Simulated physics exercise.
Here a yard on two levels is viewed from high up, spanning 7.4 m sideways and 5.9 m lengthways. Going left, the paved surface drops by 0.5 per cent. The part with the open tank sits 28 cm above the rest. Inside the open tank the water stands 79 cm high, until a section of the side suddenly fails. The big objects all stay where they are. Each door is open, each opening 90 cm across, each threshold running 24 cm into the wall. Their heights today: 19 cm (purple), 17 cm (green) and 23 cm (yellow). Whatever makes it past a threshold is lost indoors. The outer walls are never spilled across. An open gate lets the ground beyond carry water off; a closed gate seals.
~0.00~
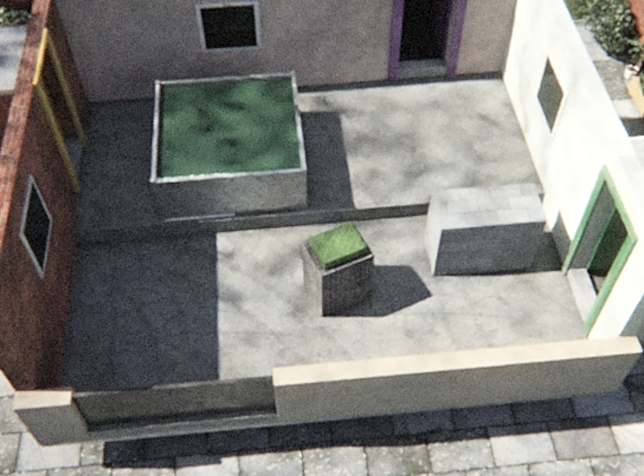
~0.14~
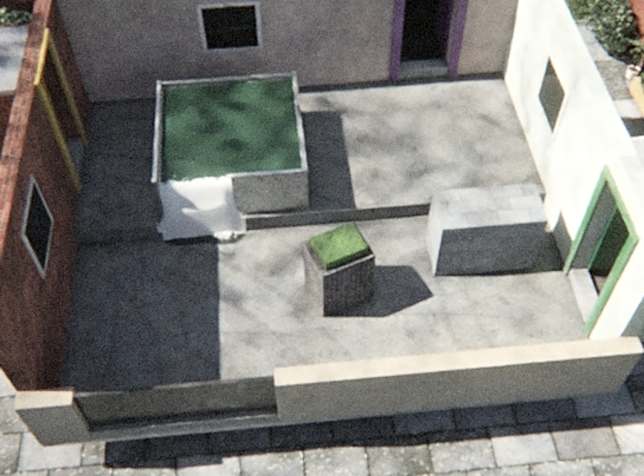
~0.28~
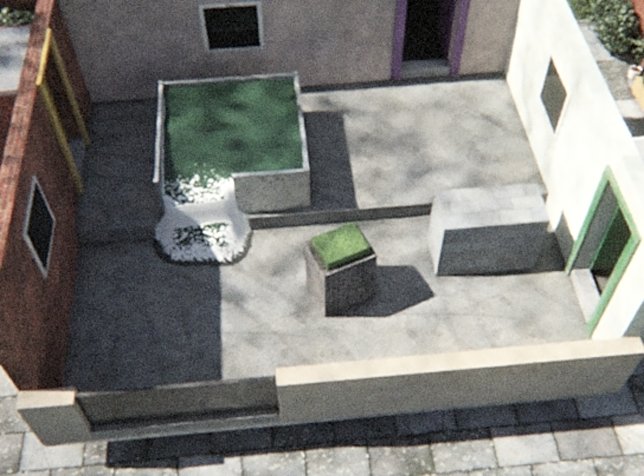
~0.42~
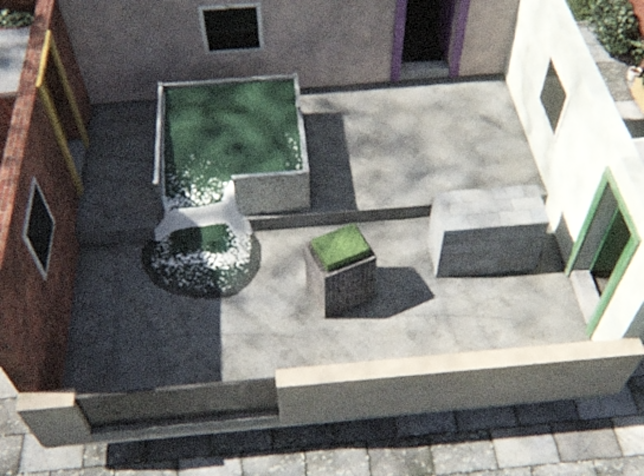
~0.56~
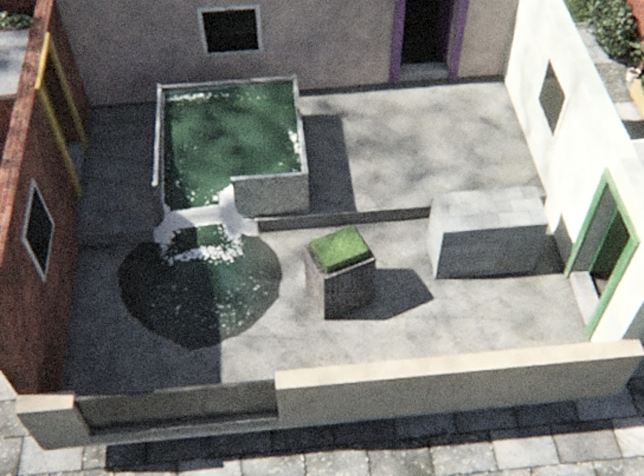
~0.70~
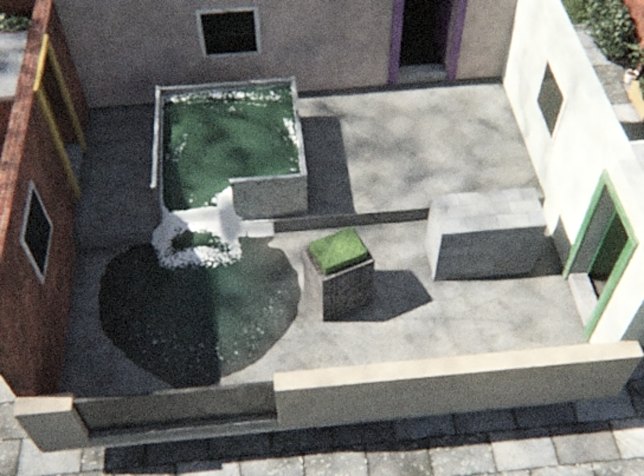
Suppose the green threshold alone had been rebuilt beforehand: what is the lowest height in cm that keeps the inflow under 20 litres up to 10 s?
19 cm.
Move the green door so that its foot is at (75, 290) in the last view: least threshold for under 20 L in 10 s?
Something near 19 cm.
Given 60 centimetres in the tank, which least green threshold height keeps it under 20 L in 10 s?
Roughly 13.5 centimetres would do it.
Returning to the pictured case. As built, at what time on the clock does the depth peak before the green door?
Around 5.0 s, give or take.
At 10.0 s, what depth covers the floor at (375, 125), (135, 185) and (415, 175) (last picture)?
Depths of roughly 0 cm, 0 cm and 0 cm, in that order.
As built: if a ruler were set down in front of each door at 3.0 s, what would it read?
Door by door in cm - purple 0, green 0, yellow 0.
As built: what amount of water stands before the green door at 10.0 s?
Some 19.5 cm.
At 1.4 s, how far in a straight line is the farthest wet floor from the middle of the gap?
Front distance: Approx. 3.8 m.
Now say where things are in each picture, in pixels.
In the first picture, the open tank at (228, 128) is whole and still, 79 cm deep; the green door at (594, 260) is dry.
In the second picture, the gap is at (199, 204), the front 0.3 m out at (225, 240); the back of the open tank holds 79 cm.
In the third picture, the gap is at (201, 205), the front 0.7 m out at (220, 263); the back of the open tank holds 79 cm.
In the fourth picture, the front is at (212, 294), 1.3 m from the gap at (201, 207); 1.7 m2 of floor is wet, 79 cm left at the back.
In the fifth picture, the gap is at (200, 209), the front 2.1 m out at (190, 343); the back of the open tank holds 74 cm.
In the sixth picture, water pours out at (199, 211) and has run 2.7 m, to a hidden place; about 5 cm deep outside, 68 cm at the back; 4.1 m in a straight line remain to the green door at (595, 264).
After 1.4 s water covers 25 % of the floor, deepest (48 cm) near (57, 424); it has not reached the green door.
After 3.0 s water covers 40 % of the floor, deepest (35 cm) near (143, 335); it has not reached the green door.
After 10.0 s water covers 55 % of the floor, deepest (21 cm) near (562, 375); 20 cm at the green door, 52 litres in over its 17 cm threshold.
At the green door as built, the water arrived by 3.2 s and peaked near 24 cm at 5.0 s.
Run again over the same 10 s with other heights there, 62 litres in over 16.5 cm, 3 litres over 22.5 cm. The limit of 20 litres is kept from about 19 cm up.
